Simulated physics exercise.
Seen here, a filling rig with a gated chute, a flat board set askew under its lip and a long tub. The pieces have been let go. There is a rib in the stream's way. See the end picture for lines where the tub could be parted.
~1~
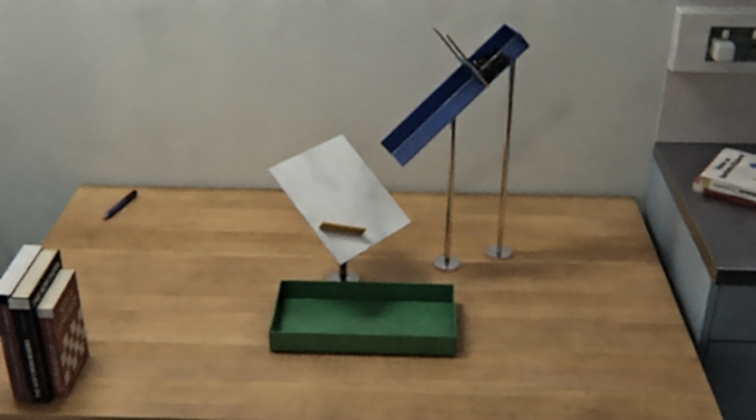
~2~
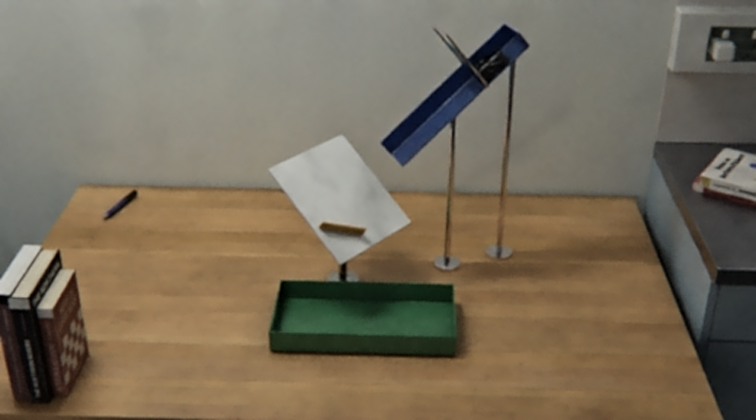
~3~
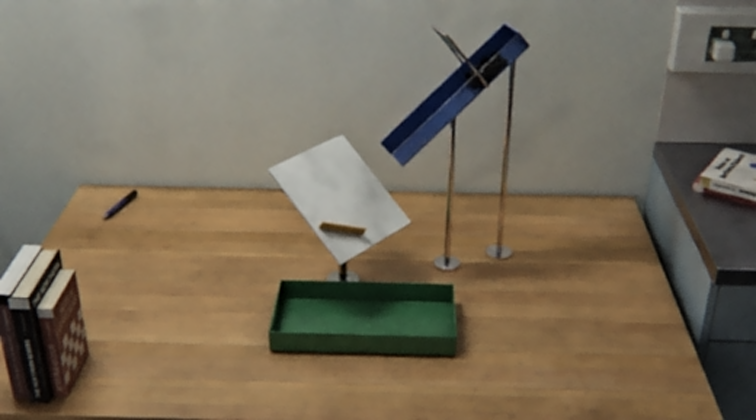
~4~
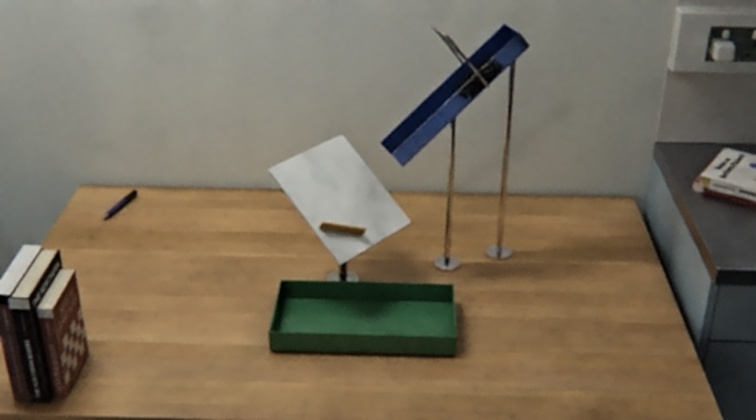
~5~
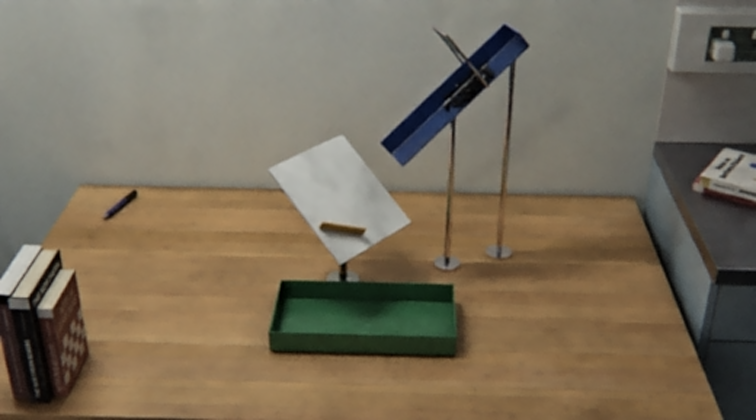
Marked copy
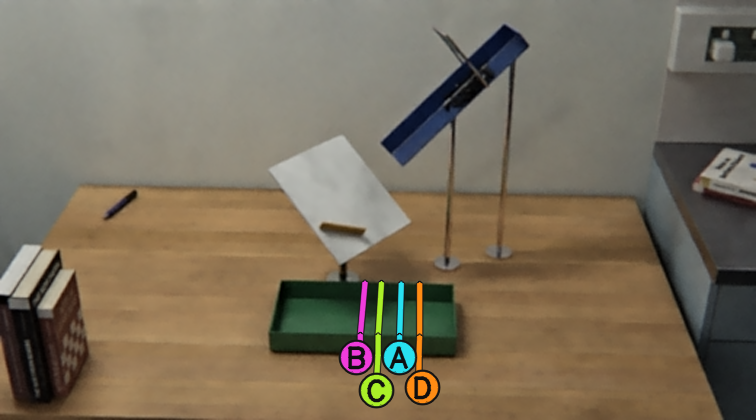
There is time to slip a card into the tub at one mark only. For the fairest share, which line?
A beats the others.
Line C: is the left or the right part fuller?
More lands on the right.
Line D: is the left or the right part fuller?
More lands on the left.
On the marked copy, line A crosses the front rim at (399, 335); line B crosses the front rim at (360, 334); line C crosses the front rim at (378, 334); line D crosses the front rim at (419, 336).
With A, of what is caught, roughly two thirds on the left of the divider, roughly a third on the right.
With B, of what is caught, not one piece on the left of the divider, every piece on the right.
With C, of what is caught, just a few on the left of the divider, almost all on the right.
With D, of what is caught, every piece on the left of the divider, not one piece on the right.
